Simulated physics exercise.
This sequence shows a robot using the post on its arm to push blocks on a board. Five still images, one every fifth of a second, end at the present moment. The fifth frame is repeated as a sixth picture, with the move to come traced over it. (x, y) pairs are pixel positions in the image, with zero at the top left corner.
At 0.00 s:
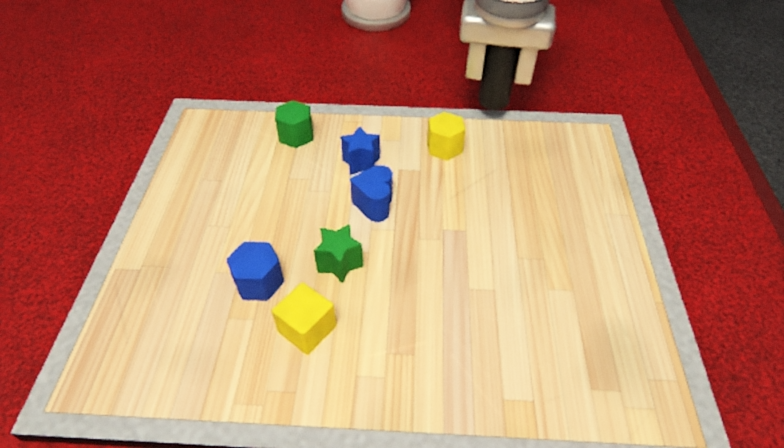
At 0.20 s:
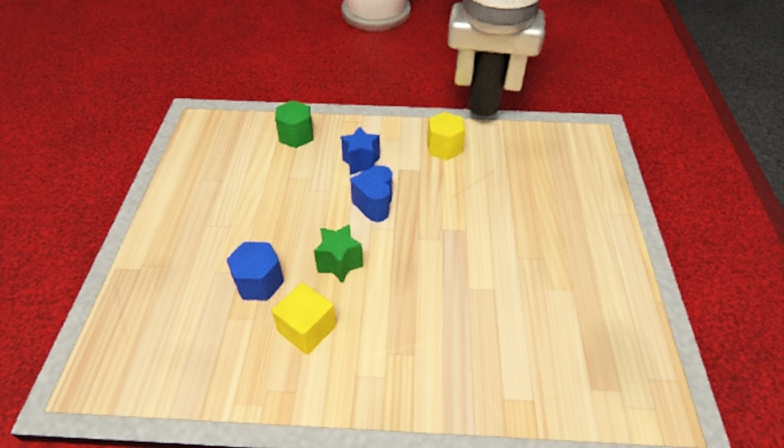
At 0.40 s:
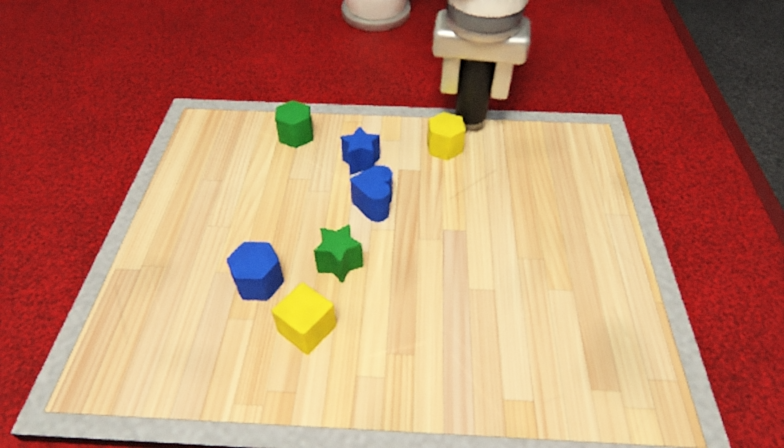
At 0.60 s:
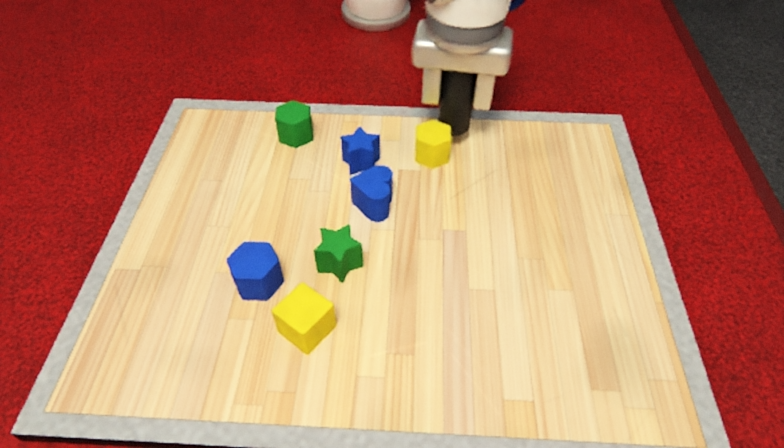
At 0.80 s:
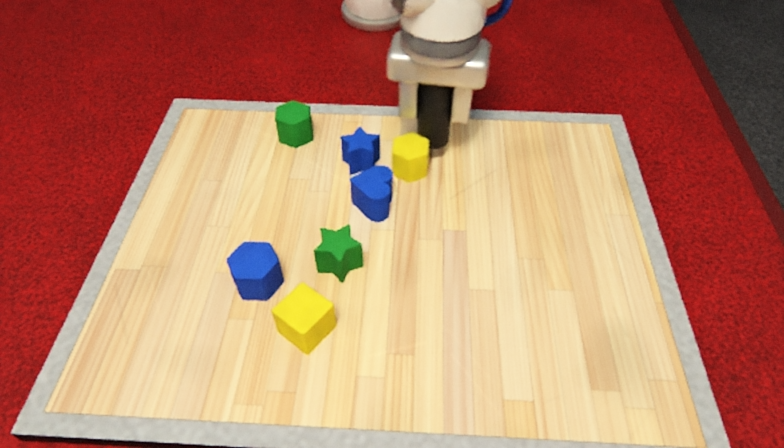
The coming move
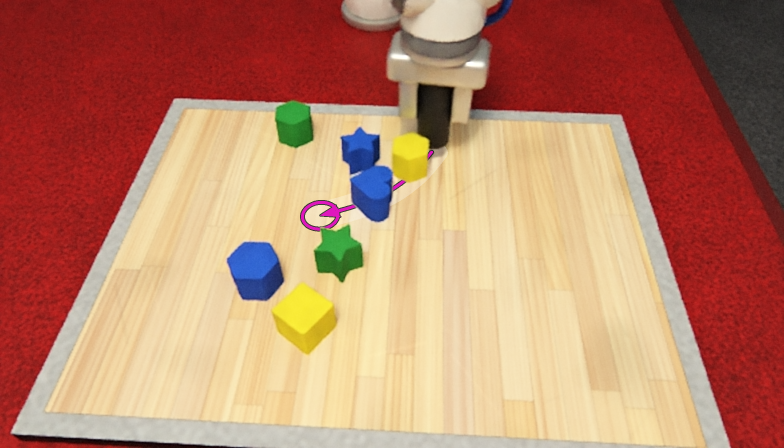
Robot arm moving in from the upper right, its dark post nudging a yellow six-sided block left toward blue blocks on a wooden board.
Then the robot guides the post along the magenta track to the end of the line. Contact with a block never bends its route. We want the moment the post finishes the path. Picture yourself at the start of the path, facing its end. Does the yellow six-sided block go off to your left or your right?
It moves right.
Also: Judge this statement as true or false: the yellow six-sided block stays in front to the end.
This is true.
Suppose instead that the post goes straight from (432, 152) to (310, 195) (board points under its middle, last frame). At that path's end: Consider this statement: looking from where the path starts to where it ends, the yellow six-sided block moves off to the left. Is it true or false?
The statement is true.
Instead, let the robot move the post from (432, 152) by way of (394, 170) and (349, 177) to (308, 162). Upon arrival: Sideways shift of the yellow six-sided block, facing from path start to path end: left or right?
The left.
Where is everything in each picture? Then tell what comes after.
Post tip at (494, 101); block tops, blue six-sided block at (252, 259); green star at (337, 241); blue star at (360, 139); blue heart-shaped block at (374, 181); yellow six-sided block at (447, 124), in the first picture.
Post at (484, 107); blocks unchanged, in the second picture.
Post at (471, 115); blocks unchanged, in the third picture.
Post at (454, 126); yellow six-sided block at (434, 132), in the fourth picture.
Post at (433, 139); blue six-sided block at (252, 259); green star at (337, 241); blue star at (360, 139); blue heart-shaped block at (374, 181); yellow six-sided block at (411, 145), in the fifth picture.
Path on the board, from (432, 152) over (406, 179) and (368, 201) to (320, 215).
On the path given first. One third of the way, post at (407, 166); blue heart-shaped block at (353, 197), turned 15° anticlockwise; yellow six-sided block at (376, 169), turned 25° clockwise.
Two thirds of the way, post at (367, 188); blue heart-shaped block at (330, 209), turned 100° anticlockwise; yellow six-sided block at (330, 183), turned 50° clockwise.
At the end, post at (318, 202); blue six-sided block in place; green star at (335, 246), turned 20° anticlockwise; blue star in place; blue heart-shaped block at (304, 225), turned 160° anticlockwise; yellow six-sided block at (279, 191), turned 65° clockwise.
